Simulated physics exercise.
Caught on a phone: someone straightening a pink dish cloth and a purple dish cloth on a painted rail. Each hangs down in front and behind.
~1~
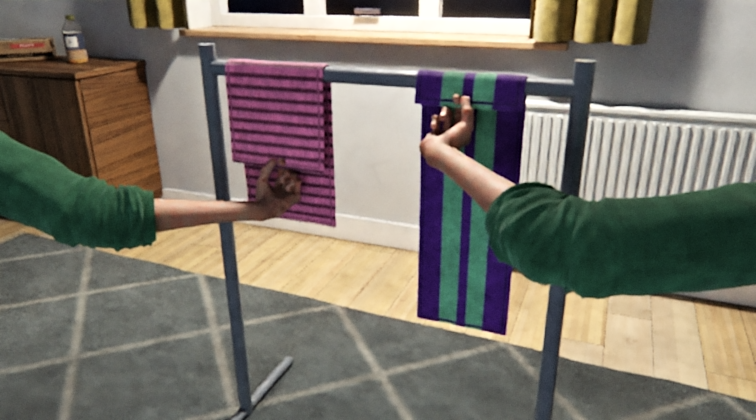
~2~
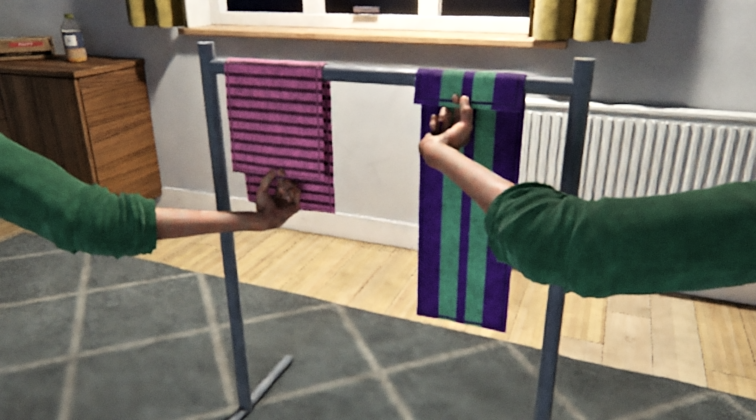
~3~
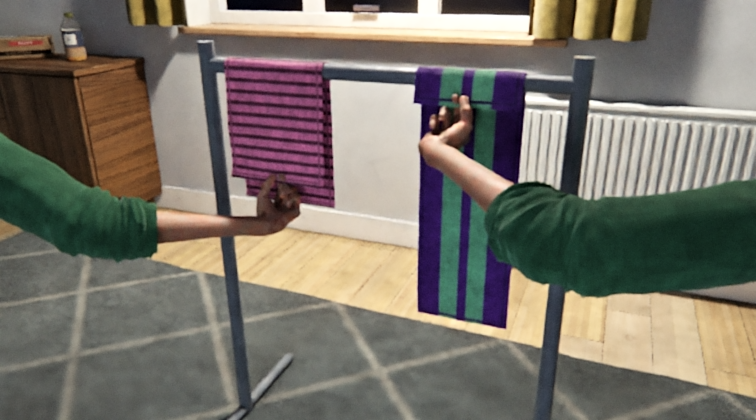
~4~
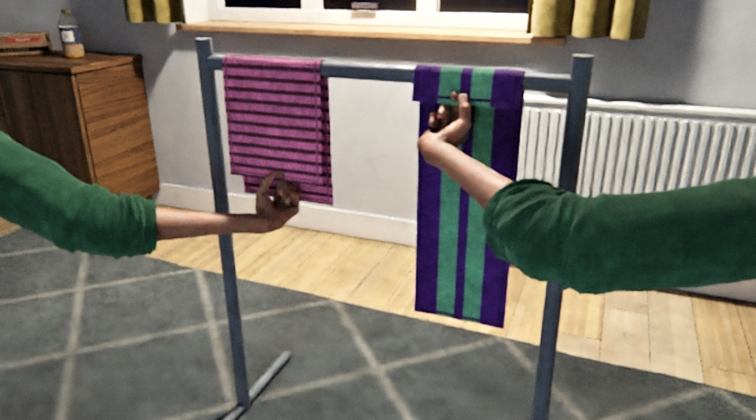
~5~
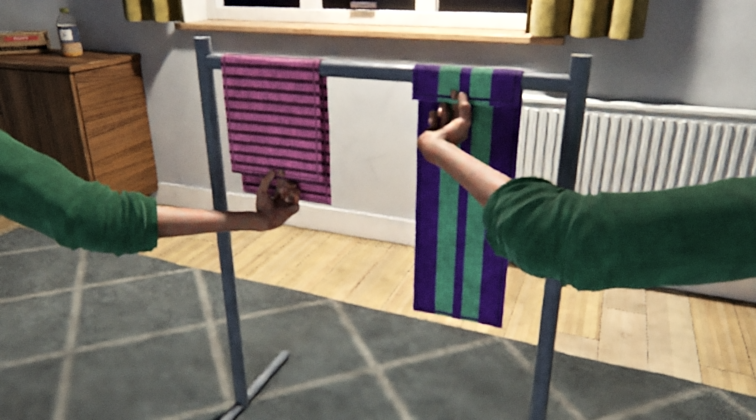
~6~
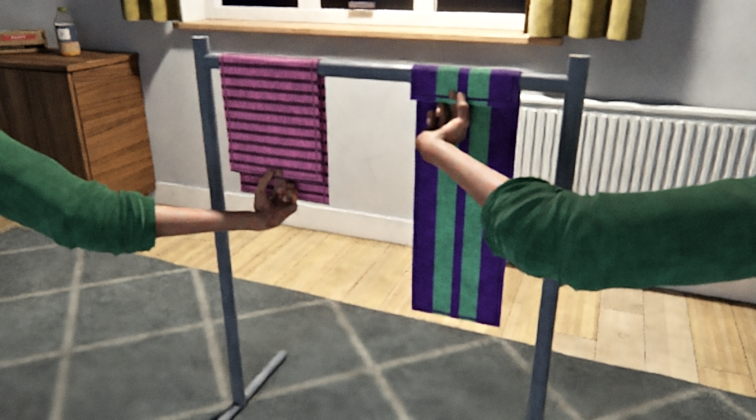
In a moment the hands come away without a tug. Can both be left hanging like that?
The pink dish cloth keeps its place and the purple dish cloth slides off.
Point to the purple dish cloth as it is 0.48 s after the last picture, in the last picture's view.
Around (450, 401).
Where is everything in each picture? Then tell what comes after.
The first frame shows pink dish cloth front hem (308, 166), back hem (320, 220); purple dish cloth front hem (441, 99), back hem (439, 317).
The second frame shows pink dish cloth front hem (308, 176); purple dish cloth front hem (440, 99).
The third frame shows pink dish cloth front hem (308, 181); purple dish cloth front hem (440, 98).
The fourth frame shows pink dish cloth front hem (307, 179); purple dish cloth front hem (438, 96).
The fifth frame shows pink dish cloth front hem (307, 177); purple dish cloth front hem (438, 94).
The sixth frame shows pink dish cloth front hem (305, 177), back hem (314, 197), front almost as long as the back; purple dish cloth front hem (436, 95), back hem (433, 309), front far shorter than the back.
Then, 0.48 s on from there, pink dish cloth as it was left; purple dish cloth clear of the rail and dropping near (451, 401).
Then, 0.84 s on from there, pink dish cloth as it was left; purple dish cloth in a heap on the floor.
In the end, pink dish cloth as it was left; purple dish cloth in a heap on the floor. The pink dish cloth stays on and the purple dish cloth slips to the floor.
